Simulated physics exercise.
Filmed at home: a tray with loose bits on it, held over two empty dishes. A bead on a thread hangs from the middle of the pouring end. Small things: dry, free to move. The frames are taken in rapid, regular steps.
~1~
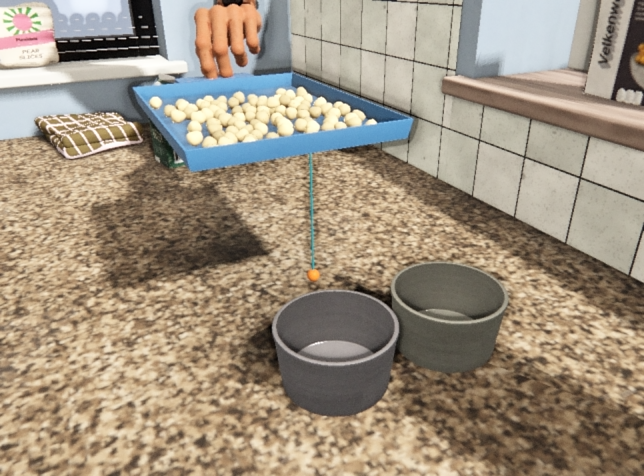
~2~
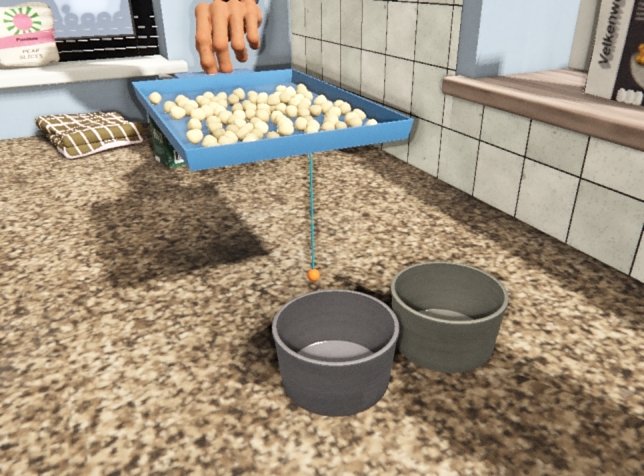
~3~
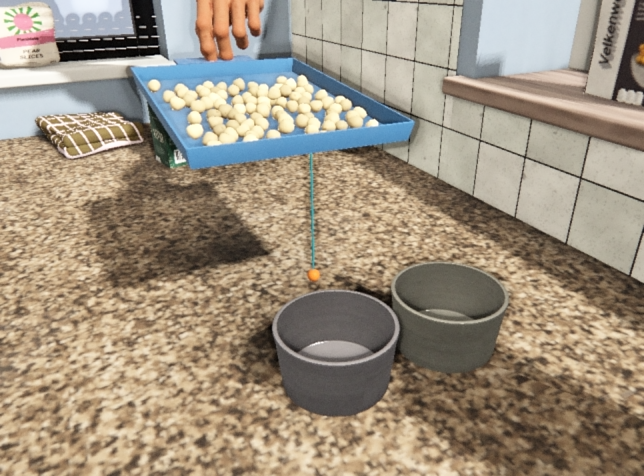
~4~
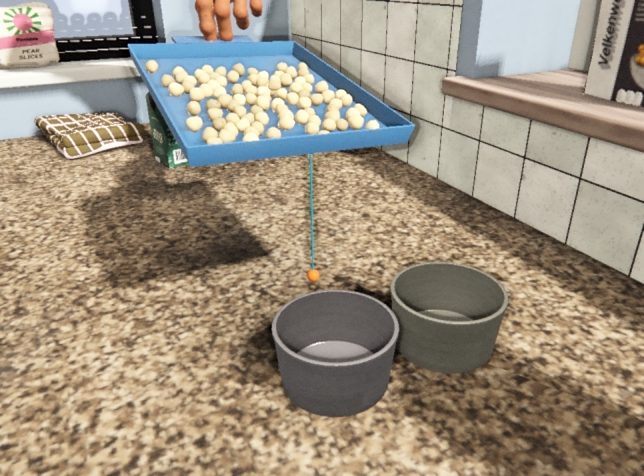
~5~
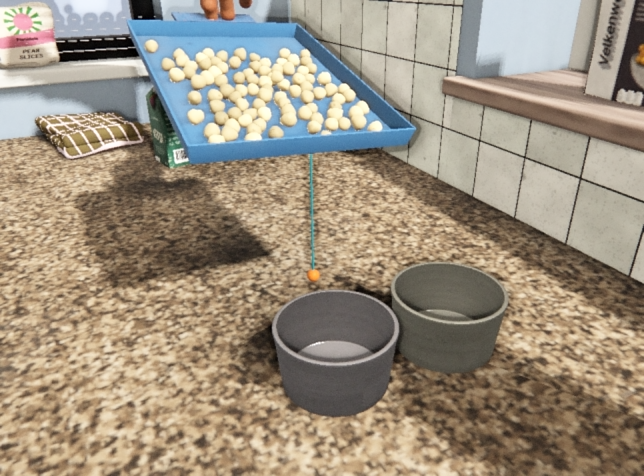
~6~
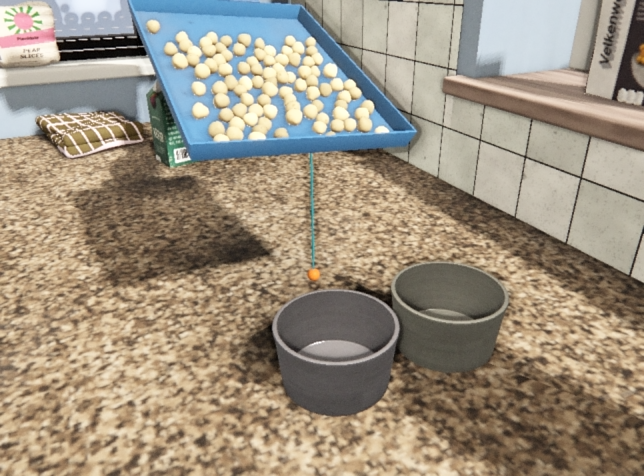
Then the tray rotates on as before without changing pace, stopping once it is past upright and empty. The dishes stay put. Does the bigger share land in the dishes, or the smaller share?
Compared with the spill, the catch will be larger.
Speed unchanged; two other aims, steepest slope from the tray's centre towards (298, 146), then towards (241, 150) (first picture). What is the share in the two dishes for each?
60 % and 20 %.
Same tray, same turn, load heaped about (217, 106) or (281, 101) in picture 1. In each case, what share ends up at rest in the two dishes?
You'd get 70 % the first time and 80 % the second.
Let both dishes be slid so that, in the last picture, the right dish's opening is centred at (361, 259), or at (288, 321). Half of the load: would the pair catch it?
First place: Short of half; second place: Short of half.
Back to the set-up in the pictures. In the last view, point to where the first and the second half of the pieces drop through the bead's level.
Around (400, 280) and then (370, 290).
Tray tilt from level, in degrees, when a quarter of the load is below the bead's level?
About 110 degrees.
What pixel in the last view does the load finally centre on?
About (394, 347).
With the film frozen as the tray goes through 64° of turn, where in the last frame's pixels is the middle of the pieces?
The middle of the pieces shows up near (327, 101).
Shortly afterwards, tray tipped steeply; all but a few on the tray; only a few in the air.
Next, tray tipped past a quarter turn; the bulk on the tray; only a few in the left dish; only a few in the right dish; only a few outside both; near a quarter in the air.
Some moments later, tray tipped past a quarter turn; near a third in the left dish; near a third in the right dish; near a quarter outside both.
In the end, tray tipped past a quarter turn; near a third in the left dish; near a third in the right dish; near a quarter outside both.
